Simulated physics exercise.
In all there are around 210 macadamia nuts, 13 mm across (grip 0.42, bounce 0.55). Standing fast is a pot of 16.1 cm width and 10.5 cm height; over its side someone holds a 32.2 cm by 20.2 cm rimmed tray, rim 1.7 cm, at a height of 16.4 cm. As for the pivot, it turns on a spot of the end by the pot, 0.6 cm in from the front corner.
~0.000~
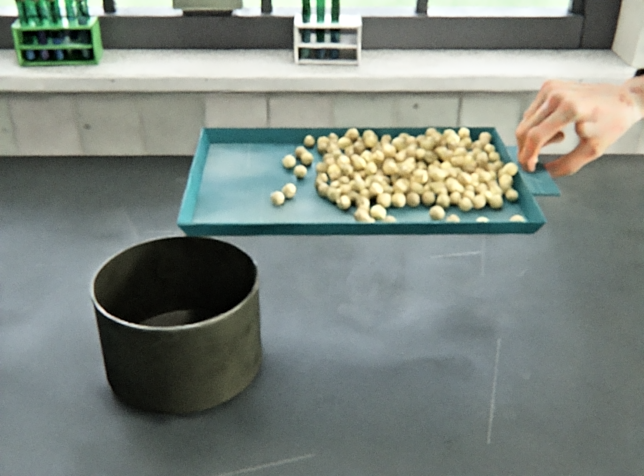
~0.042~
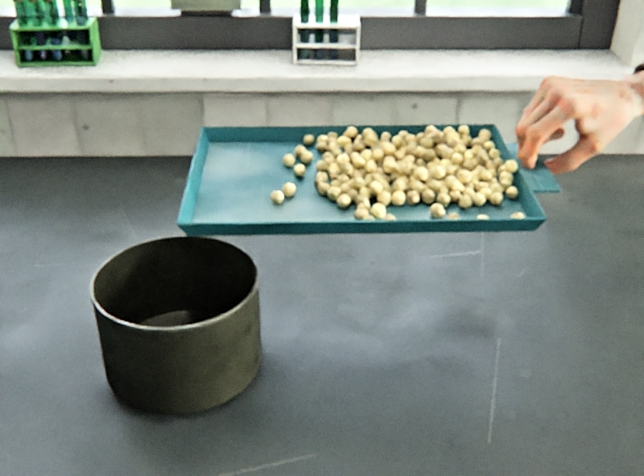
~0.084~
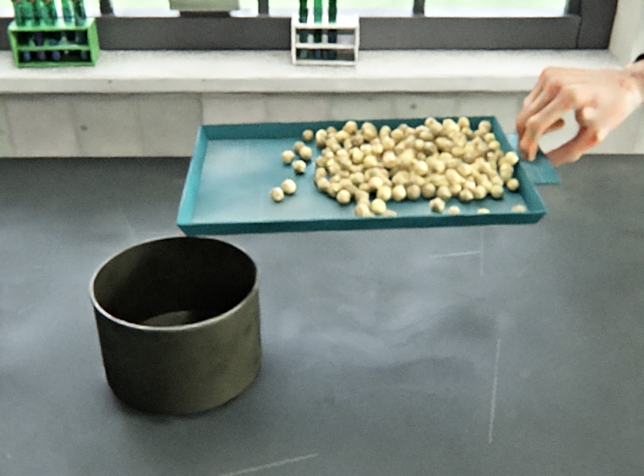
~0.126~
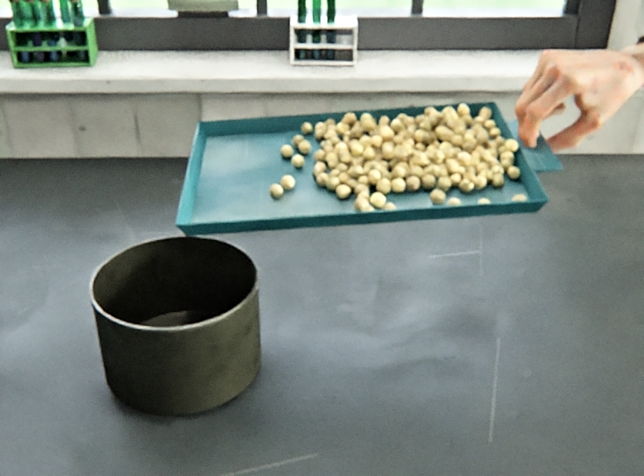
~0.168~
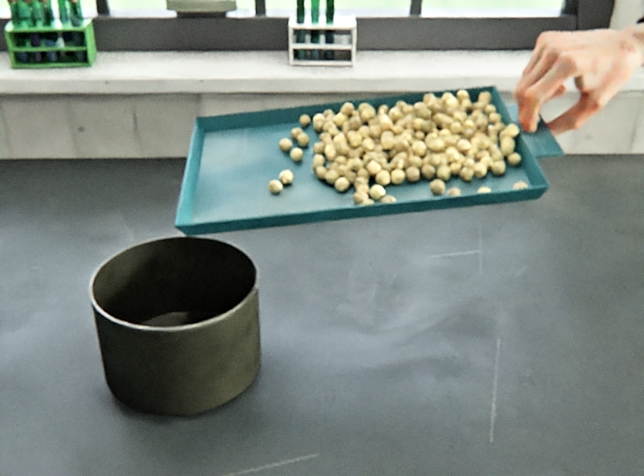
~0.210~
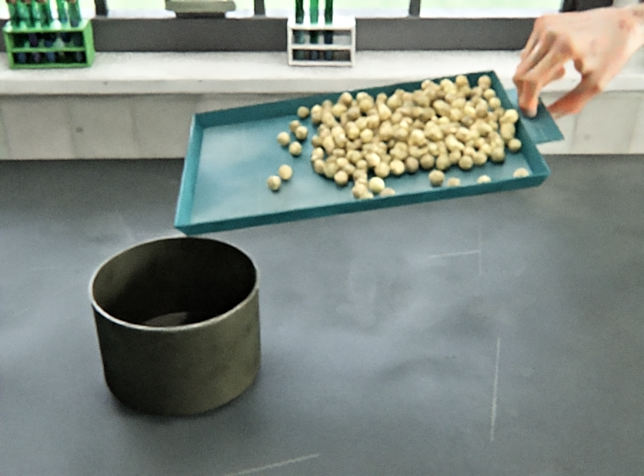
We see a hand holding the right end of a teal rimmed tray of round, pale nuts above a dark pot; the hand raises that end, slanting the tray gently down to the left while the nuts stay heaped toward the right.
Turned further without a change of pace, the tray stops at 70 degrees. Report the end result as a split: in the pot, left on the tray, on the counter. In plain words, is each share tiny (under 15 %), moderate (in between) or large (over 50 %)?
Pot: Large; tray: Tiny; counter: Moderate.
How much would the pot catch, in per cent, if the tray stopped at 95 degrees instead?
Roughly 70 %.
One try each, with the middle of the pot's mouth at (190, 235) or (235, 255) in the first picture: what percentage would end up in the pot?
The shares would be near 5 and 0 per cent respectively.
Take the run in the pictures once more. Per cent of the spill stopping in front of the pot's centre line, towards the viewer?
About 90 percent of the spill.
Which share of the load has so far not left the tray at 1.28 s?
About 5%.
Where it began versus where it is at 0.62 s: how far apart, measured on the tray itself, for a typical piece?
About 9 cm.
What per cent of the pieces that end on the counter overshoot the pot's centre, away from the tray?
Around 100 in a hundred.
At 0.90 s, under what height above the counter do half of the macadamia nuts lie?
I'd put it near 18 cm.
After 0.62 s, tilt 39 degrees; the tray holds 100 %, the pot 0 %.
After 0.90 s, tilt 58 degrees; the tray holds 55 %, the pot 15 %.
After 1.28 s, tilt 70 degrees; the tray holds 5 %, the pot 60 %.
In the end, at 2.3 s, pot 70 %, tray 0 %, counter 30 %.
